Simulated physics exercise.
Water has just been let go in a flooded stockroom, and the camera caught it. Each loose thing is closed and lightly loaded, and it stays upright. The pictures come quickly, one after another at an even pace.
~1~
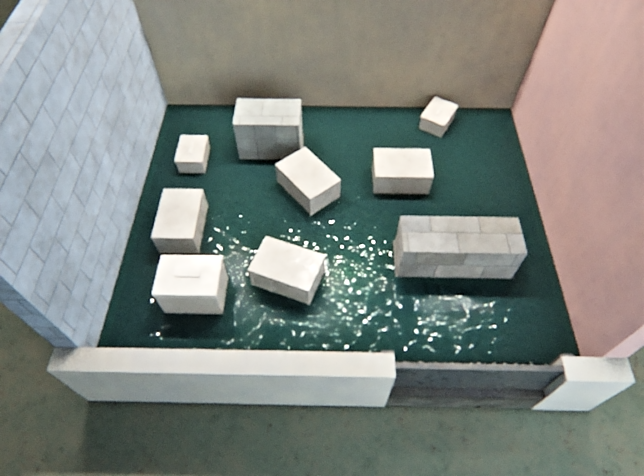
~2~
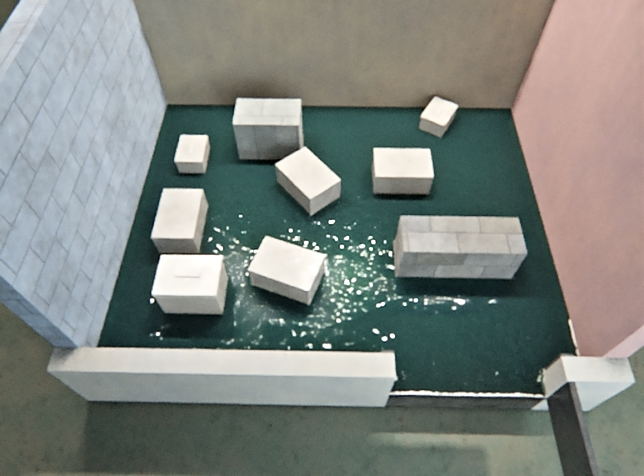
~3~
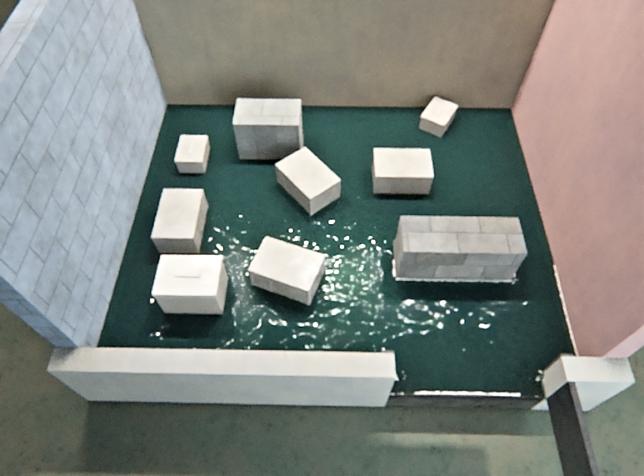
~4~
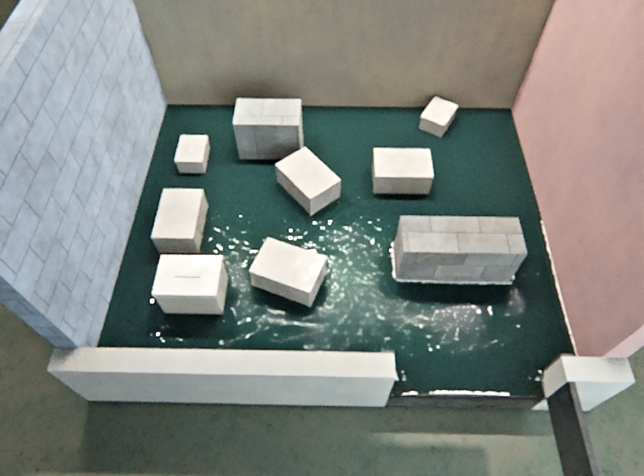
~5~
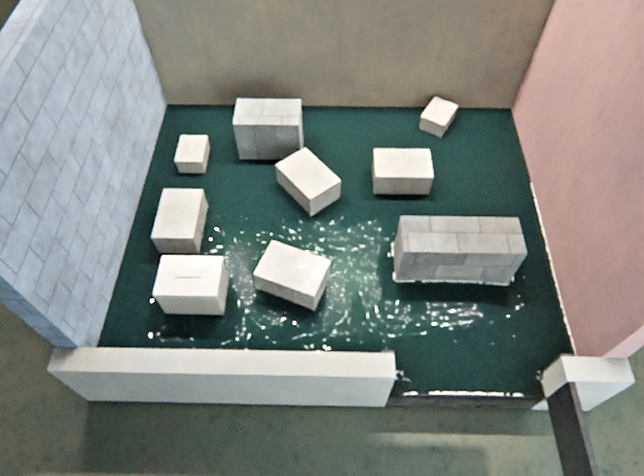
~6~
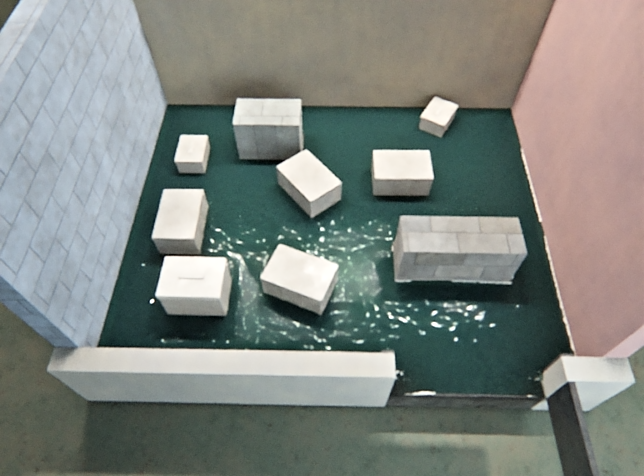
The video shows pale blocks in a walled tank of dark green water, where a dark gate at the lower right swings open outward; white flecks shift on the surface, and the lower-middle block drifts slightly right while the others barely move.
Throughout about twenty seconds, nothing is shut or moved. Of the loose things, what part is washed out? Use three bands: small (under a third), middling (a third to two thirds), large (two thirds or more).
Middling.
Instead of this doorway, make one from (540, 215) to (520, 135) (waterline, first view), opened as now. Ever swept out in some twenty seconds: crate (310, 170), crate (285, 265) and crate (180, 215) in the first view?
Answer, one by one: Lost, lost, not lost.
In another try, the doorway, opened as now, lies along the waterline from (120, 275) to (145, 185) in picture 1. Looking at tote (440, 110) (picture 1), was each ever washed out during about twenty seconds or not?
That object: Never leaves.
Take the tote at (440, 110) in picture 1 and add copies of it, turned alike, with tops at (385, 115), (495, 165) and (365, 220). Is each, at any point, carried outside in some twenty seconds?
The three, in sequence: Remains behind, departs and departs.
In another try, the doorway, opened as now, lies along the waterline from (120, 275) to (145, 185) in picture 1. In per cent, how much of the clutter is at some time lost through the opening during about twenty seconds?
By my count, 90 percent.
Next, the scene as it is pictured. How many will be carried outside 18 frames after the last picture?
The count is 1.
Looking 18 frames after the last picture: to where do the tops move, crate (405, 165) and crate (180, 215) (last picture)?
Expect the tops close to (419, 209) and (211, 249).
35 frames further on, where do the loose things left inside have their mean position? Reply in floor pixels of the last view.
Roughly at (351, 231).
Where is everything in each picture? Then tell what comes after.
In the first frame, a crate at (287, 263), afloat; a chest at (188, 275) floats; 0 of 7 have shifted.
In the second frame, a crate at (287, 263) floats; a chest at (188, 275), afloat; 0 of 7 have shifted.
In the third frame, a crate at (287, 263), afloat; a chest at (188, 275), afloat; 0 of 7 have shifted.
In the fourth frame, a crate at (288, 264) floats; a chest at (188, 275), afloat; 0 of 7 have shifted.
In the fifth frame, a crate at (292, 267) floats, close to its start; a chest at (189, 275) floats; 1 of 7 have shifted.
In the sixth frame, a crate at (300, 272), afloat, close to its start; a chest at (192, 277), afloat, close to its start; 1 of 7 have shifted.
A moment on, 0 of 7 are out; 7 afloat.
Next, 1 of 7 are out; 6 afloat.
Later, 3 of 7 are out; 4 afloat.
In the end, 3 of 7 are out; 4 afloat.
